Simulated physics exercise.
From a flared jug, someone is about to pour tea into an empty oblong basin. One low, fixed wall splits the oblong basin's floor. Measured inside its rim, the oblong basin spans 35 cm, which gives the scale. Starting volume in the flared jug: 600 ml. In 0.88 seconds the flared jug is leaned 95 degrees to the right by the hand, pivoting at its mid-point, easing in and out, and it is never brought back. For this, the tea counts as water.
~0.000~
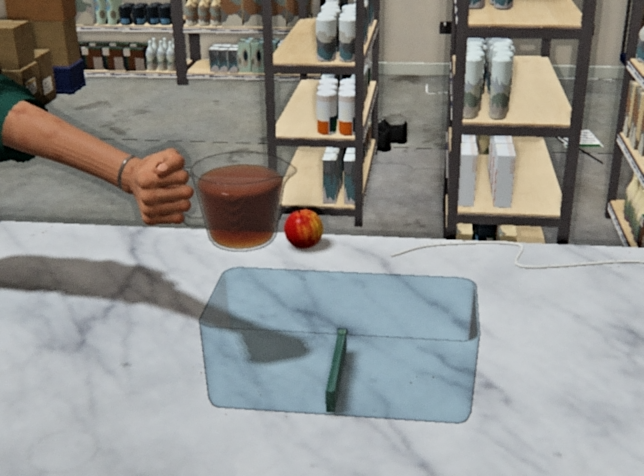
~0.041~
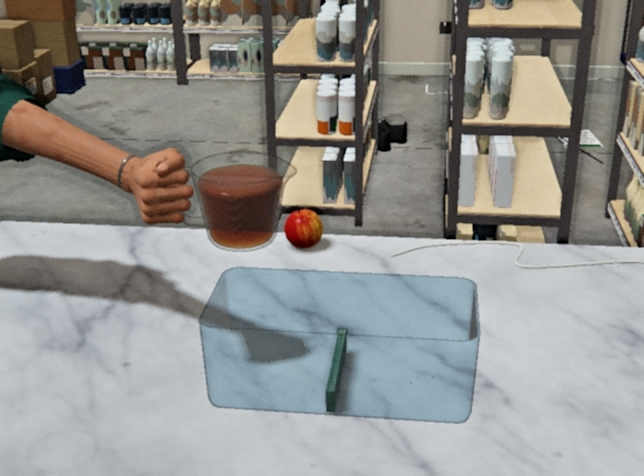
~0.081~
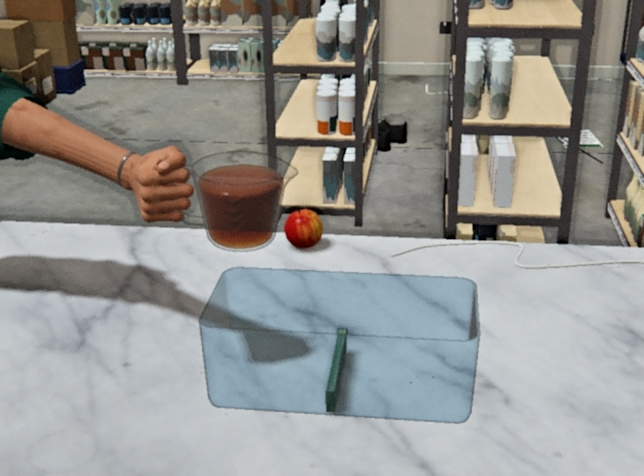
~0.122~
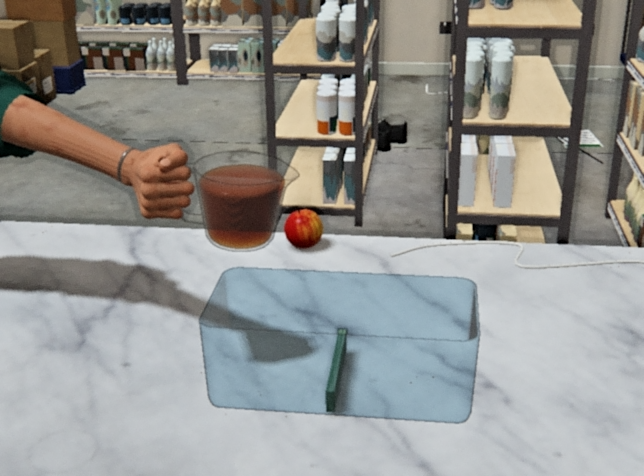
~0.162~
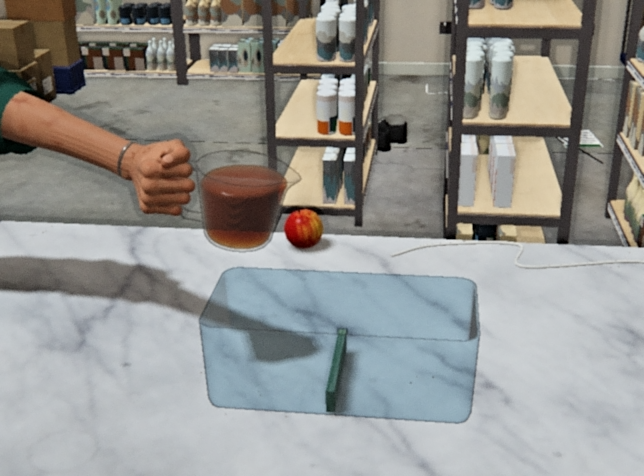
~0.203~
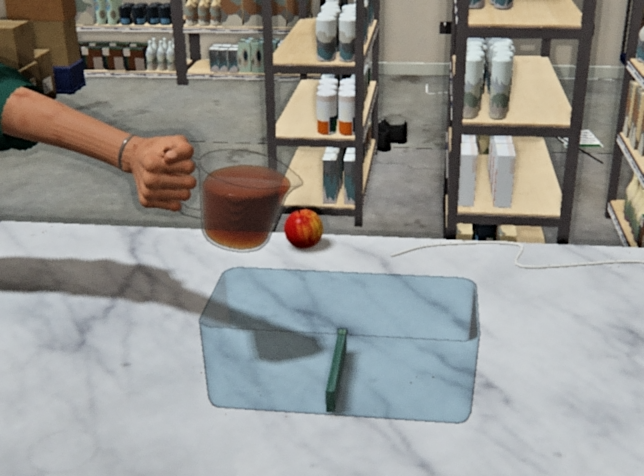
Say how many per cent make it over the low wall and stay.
About 77 per cent makes it over and stays.
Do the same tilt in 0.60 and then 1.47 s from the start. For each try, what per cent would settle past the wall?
About 70 %, then about 80 %.
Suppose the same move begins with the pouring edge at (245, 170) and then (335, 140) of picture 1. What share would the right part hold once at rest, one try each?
Roughly 10 per cent the first time and 90 per cent the second.
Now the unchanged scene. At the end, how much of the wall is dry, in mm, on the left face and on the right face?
Looks like roughly 28 mm on the left and roughly 18 mm on the right.
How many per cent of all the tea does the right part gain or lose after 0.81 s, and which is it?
Net change: A rise of about 20 %.
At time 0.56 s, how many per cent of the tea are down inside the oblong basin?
About 8 per cent.
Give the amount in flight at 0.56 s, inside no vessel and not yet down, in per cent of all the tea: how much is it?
It comes to roughly 24 per cent.
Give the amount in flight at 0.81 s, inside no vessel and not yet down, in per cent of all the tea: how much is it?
It comes to some 16 percent of the total.
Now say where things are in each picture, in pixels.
It leans 0°; its right rim is at (297, 171); the tea meets the walls at (199, 176) and (284, 179); the oblong basin's rim runs from (212, 296) to (477, 310); the wall's top is at (337, 359), in the first picture.
It leans 1°; its right rim is at (297, 171); the tea meets the walls at (199, 176) and (284, 179), in the second picture.
It leans 2°; its right rim is at (298, 173); the tea meets the walls at (200, 175) and (285, 179), in the third picture.
It leans 4°; its right rim is at (300, 175); the tea meets the walls at (201, 175) and (286, 180), in the fourth picture.
It leans 8°; its right rim is at (301, 179); the tea meets the walls at (203, 175) and (289, 181), in the fifth picture.
It leans 12°; its right rim is at (303, 183); the tea meets the walls at (205, 176) and (292, 182), in the sixth picture.
By 0.56 s the tilt is 67° and 68 per cent is still to pour, 0 is left of the wall and 8 right of it.
By 0.81 s the tilt is 94° and 16 per cent is still to pour, 9 is left of the wall and 58 right of it.
By 1.09 s the tilt is 95° and 1 per cent is still to pour, 19 is left of the wall and 77 right of it.
By 1.38 s the tilt is 95° and 0 per cent is still to pour, 22 is left of the wall and 78 right of it.
At rest 22 per cent lies left of the wall, 77 right of it and 0 outside.
